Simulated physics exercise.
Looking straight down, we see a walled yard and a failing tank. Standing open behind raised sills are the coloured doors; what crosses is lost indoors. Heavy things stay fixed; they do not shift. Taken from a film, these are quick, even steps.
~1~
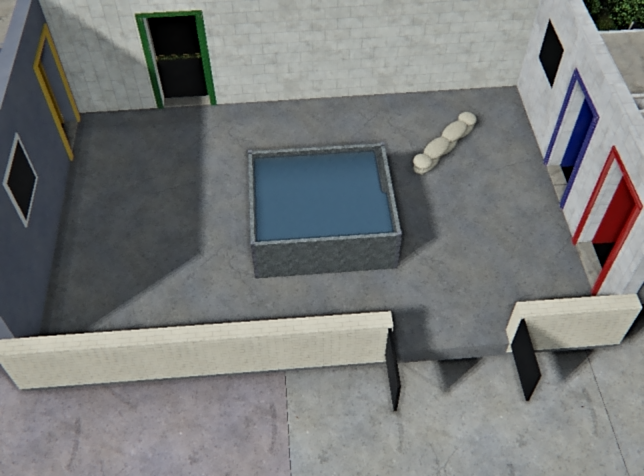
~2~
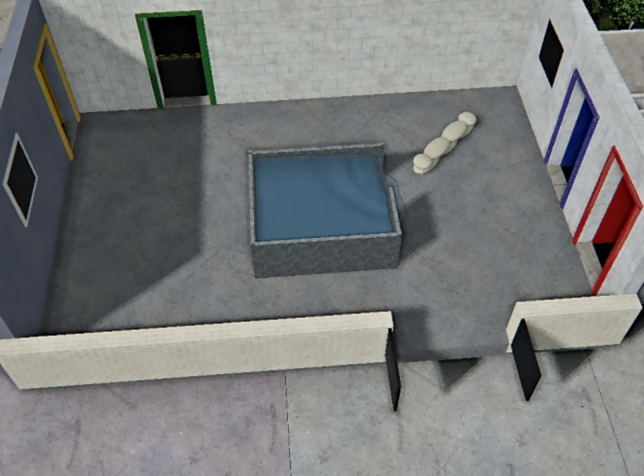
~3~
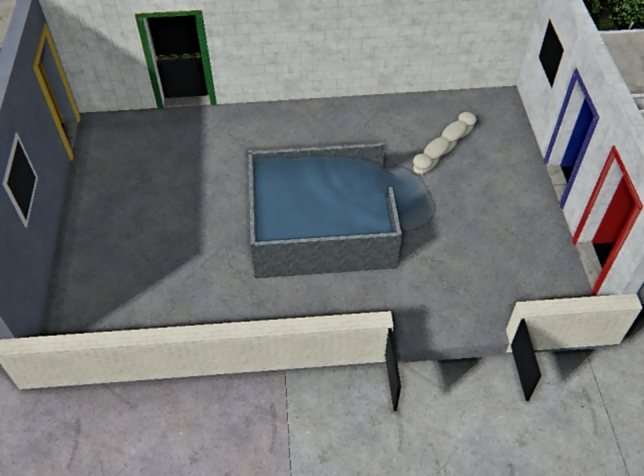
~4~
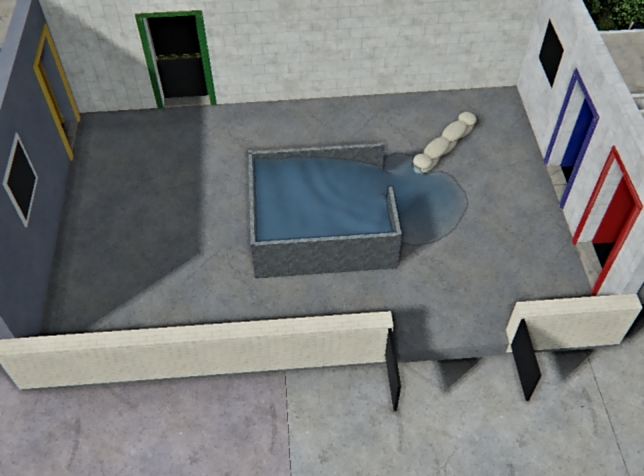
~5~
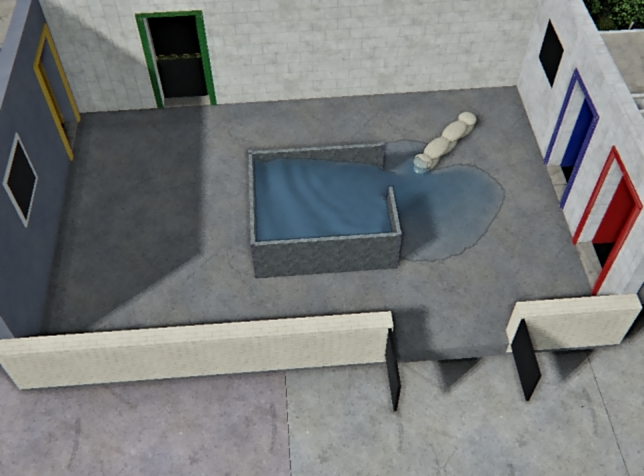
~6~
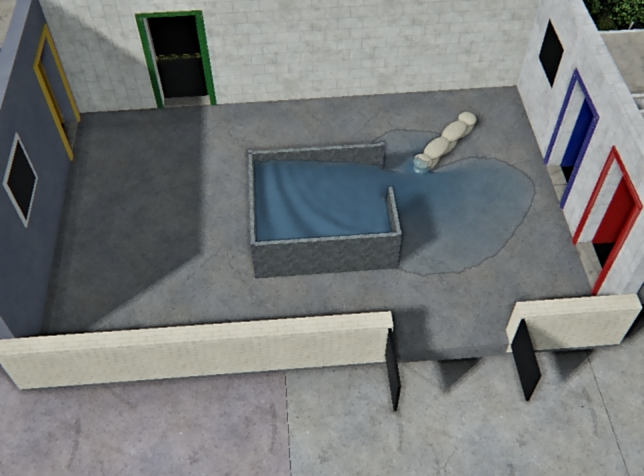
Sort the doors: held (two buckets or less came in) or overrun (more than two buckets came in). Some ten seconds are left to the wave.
Sorted: Yellow door held, red door overrun, green door held, blue door overrun.
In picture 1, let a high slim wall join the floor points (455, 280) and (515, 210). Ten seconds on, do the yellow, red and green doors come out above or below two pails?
After that: Yellow tops the mark; red stays shy of it; green stays shy of it.
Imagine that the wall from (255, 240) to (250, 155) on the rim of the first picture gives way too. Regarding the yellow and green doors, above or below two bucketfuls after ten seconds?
First yellow is flooded, then green is flooded.
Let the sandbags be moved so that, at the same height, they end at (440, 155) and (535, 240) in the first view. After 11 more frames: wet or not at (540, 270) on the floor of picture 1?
Short version: Drenched.
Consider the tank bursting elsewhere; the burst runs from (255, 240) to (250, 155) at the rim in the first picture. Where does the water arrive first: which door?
That would be the yellow one.
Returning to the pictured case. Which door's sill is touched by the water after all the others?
Result: The yellow-painted one.
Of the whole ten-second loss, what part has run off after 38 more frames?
Roughly 75 percent.
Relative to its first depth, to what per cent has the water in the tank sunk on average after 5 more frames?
Near 70 in a hundred.
A moment on, water covers 25 % of the floor; the yellow door not reached, the red door wet at the sill, nothing in, the green door not reached, the blue door over two buckets in.
Next, water covers 30 % of the floor; the yellow door not reached, the red door under two buckets in, the green door not reached, the blue door far over two buckets in.
Then, water covers 40 % of the floor; the yellow door not reached, the red door over two buckets in, the green door not reached, the blue door far over two buckets in.
Later, water covers 60 % of the floor; the yellow door not reached, the red door over two buckets in, the green door not reached, the blue door far over two buckets in.
In the end, water covers 90 % of the floor; the yellow door wet at the sill, nothing in, the red door far over two buckets in, the green door wet at the sill, nothing in, the blue door far over two buckets in.
